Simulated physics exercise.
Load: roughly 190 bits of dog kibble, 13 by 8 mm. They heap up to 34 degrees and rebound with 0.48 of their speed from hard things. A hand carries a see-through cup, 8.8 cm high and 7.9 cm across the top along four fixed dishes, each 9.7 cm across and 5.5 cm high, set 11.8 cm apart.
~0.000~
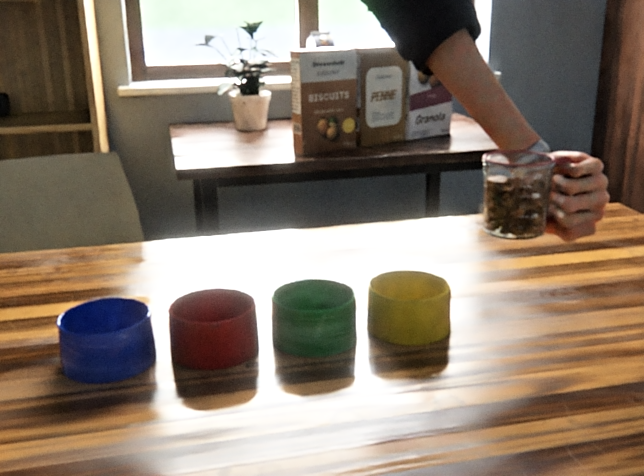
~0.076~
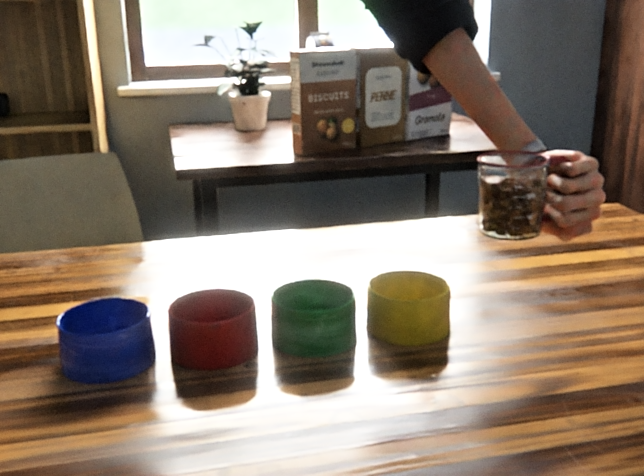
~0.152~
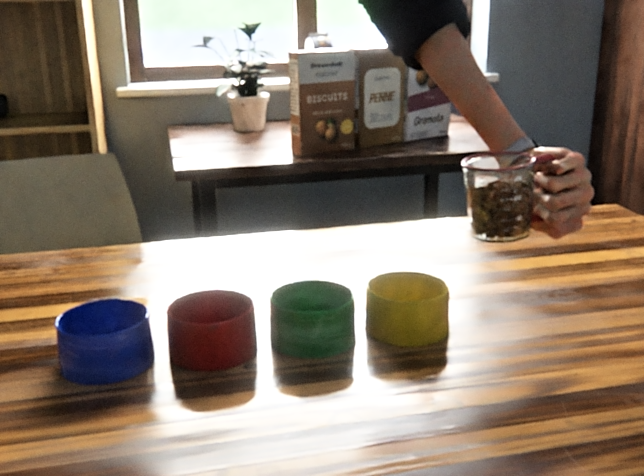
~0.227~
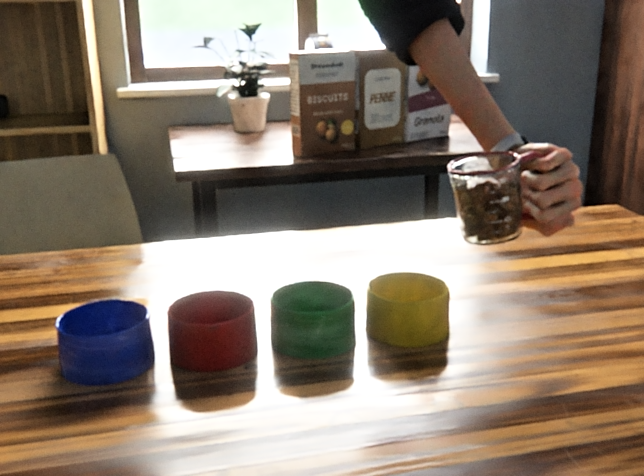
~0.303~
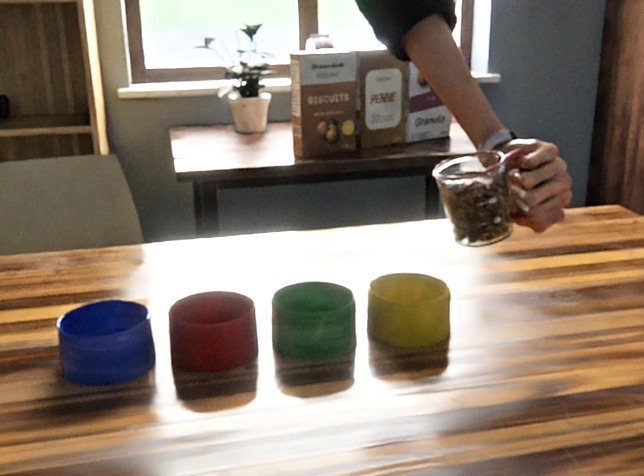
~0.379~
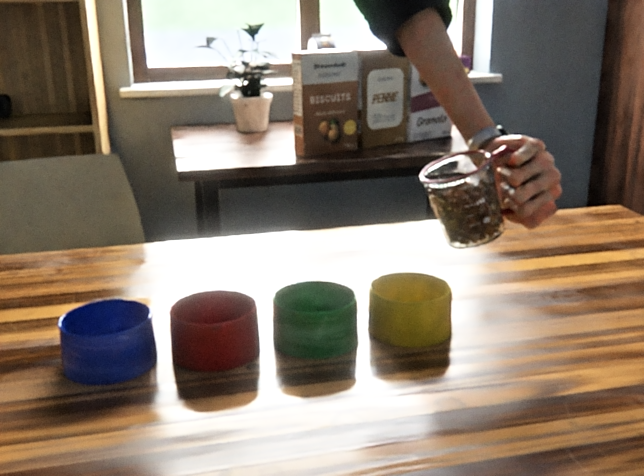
In the video, a hand holds a clear cup of small brown pieces above a wooden table with blue, red, green and yellow dishes in a row, moving it a short way left while gradually tilting it toward the left.
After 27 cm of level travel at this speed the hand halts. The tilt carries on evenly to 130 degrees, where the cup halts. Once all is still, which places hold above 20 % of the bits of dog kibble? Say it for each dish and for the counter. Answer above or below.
Red: Above, blue: Below, green: Below, yellow: Below, counter: Above.
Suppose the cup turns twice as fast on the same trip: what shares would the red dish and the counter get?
Red 10; counter 30.
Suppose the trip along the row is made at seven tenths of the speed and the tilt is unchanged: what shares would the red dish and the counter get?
Red 60, counter 30.
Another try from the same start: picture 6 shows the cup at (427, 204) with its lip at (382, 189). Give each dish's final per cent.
Red 50, blue 0, green 0, yellow 0.
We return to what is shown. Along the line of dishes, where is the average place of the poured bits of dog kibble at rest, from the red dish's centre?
Some 3 cm to the right.
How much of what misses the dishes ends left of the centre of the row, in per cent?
About 40 per cent.
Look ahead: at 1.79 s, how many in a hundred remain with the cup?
Roughly 85 per cent.
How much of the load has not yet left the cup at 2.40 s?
Some 0 per cent of the load.
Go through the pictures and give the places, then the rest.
Cup at (516, 195), tilt 0 degrees, lip at (487, 160), moved 0.0 cm; middle of the pieces at (519, 208); yellow dish at (409, 285); green dish at (314, 294); red dish at (212, 305); blue dish at (105, 316), in the first picture.
Cup at (512, 195), tilt 1 degrees, lip at (482, 162), moved 0.5 cm; middle of the pieces at (515, 208), in the second picture.
Cup at (500, 197), tilt 6 degrees, lip at (467, 166), moved 1.9 cm; middle of the pieces at (504, 210), in the third picture.
Cup at (488, 198), tilt 10 degrees, lip at (452, 171), moved 3.5 cm; middle of the pieces at (493, 211), in the fourth picture.
Cup at (476, 200), tilt 15 degrees, lip at (438, 176), moved 5.1 cm; middle of the pieces at (482, 212), in the fifth picture.
Cup at (465, 201), tilt 19 degrees, lip at (424, 180), moved 6.6 cm; middle of the pieces at (472, 212); yellow dish at (410, 287); green dish at (315, 296); red dish at (213, 307); blue dish at (106, 317). The cup turns about 60 degrees a second and travels 21 cm a second, in the sixth picture.
After 1.22 s, tilt 71 degrees; cup holds 100 %.
Then, at 1.79 s, tilt 105 degrees; cup holds 85 %, red 15 %.
Then, at 2.40 s, tilt 130 degrees; cup holds 0 %, red 60 %.
In the end, at 3.1 s, red 60 %, blue 0 %, green 0 %, yellow 0 %, counter 40 %.
